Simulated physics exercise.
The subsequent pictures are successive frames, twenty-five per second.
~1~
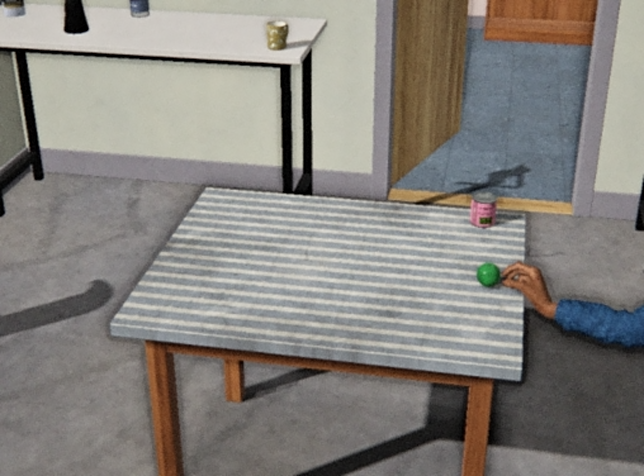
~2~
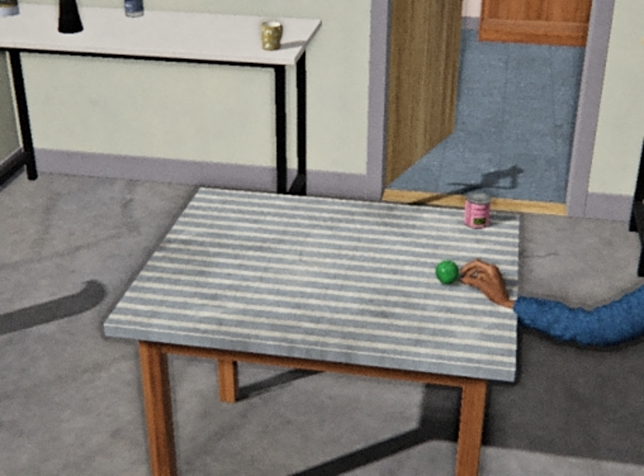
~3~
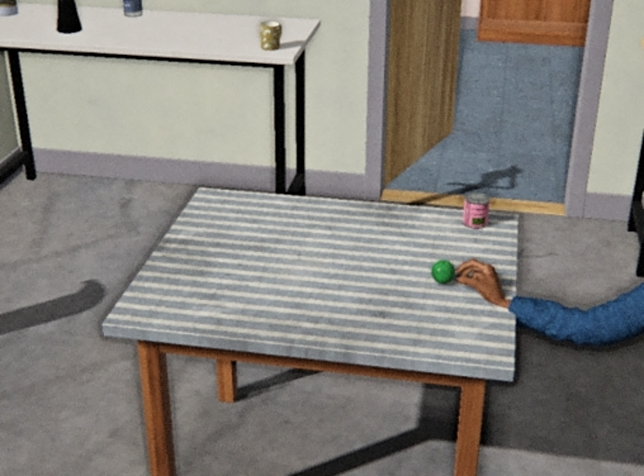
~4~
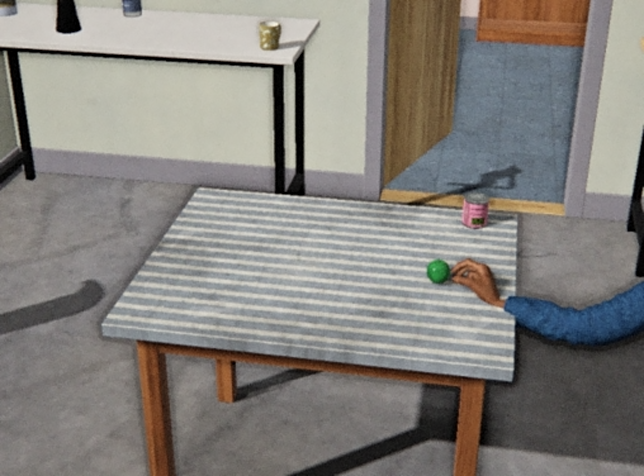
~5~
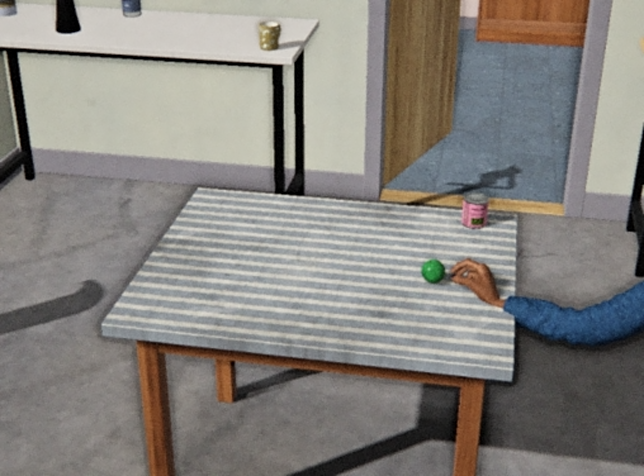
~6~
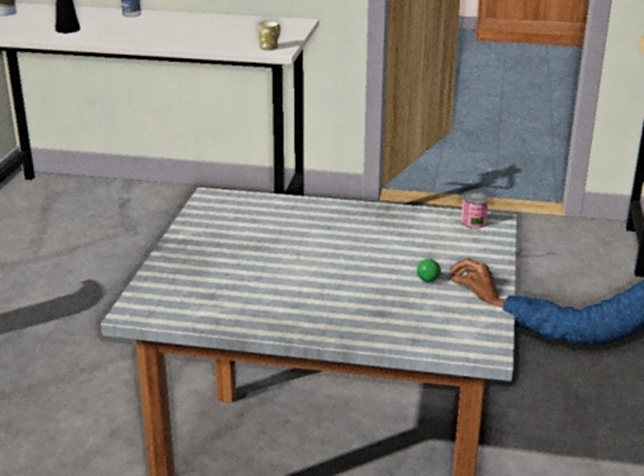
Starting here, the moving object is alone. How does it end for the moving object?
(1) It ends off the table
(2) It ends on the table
(2) It ends on the table.
Then, 0.10 s past the last view, green apple displaced about its own width near (419, 270).
Then, 0.20 s past the last view, green apple displaced about its own width near (411, 269).
Then, 0.30 s past the last view, green apple displaced about its own width near (405, 268).
Then, 0.50 s past the last view, green apple displaced well along near (397, 268).
Finally, moved from the start, green apple. Final places as the last picture's camera would see them, green apple near (395, 267).
